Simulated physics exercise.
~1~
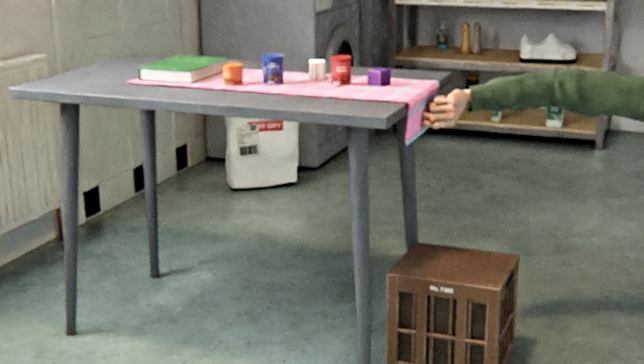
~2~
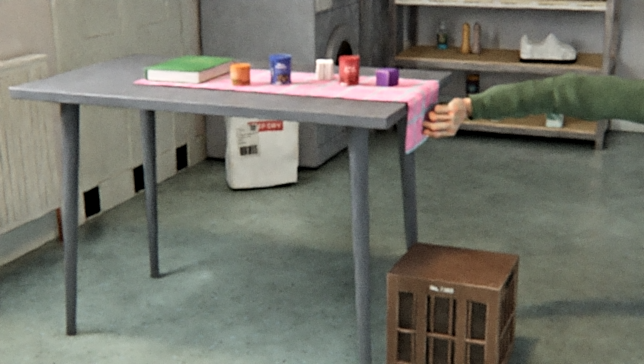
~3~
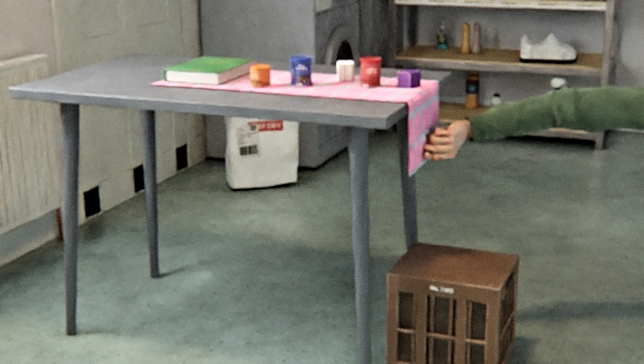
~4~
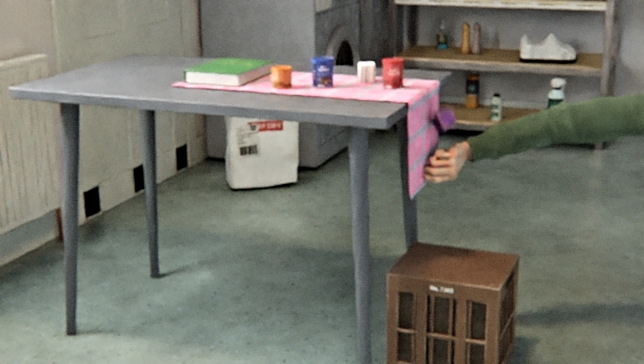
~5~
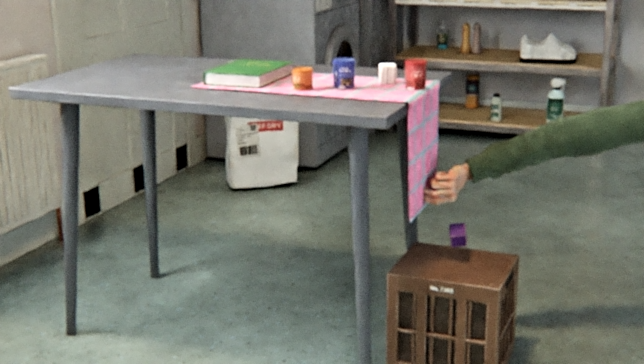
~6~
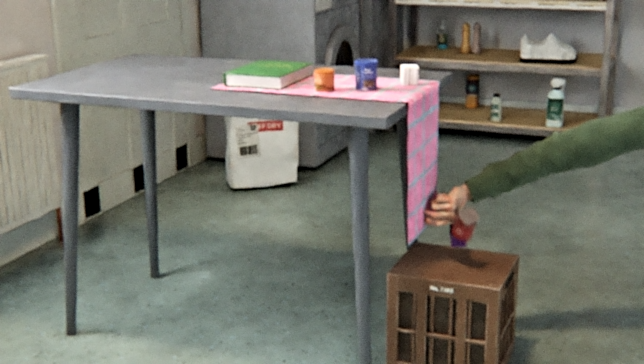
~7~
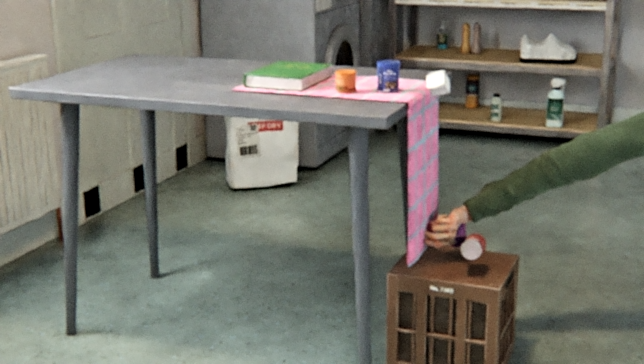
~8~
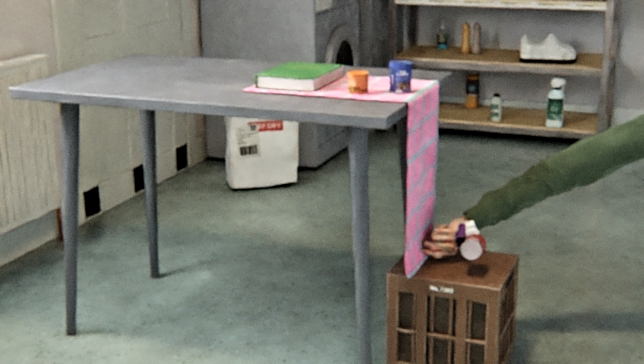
In a laundry room, a hand slowly pulled a pink runner down over the right end of a gray table, and the purple cube, red can and white cube dropped off in turn, leaving the blue can, orange pot and green book on top.
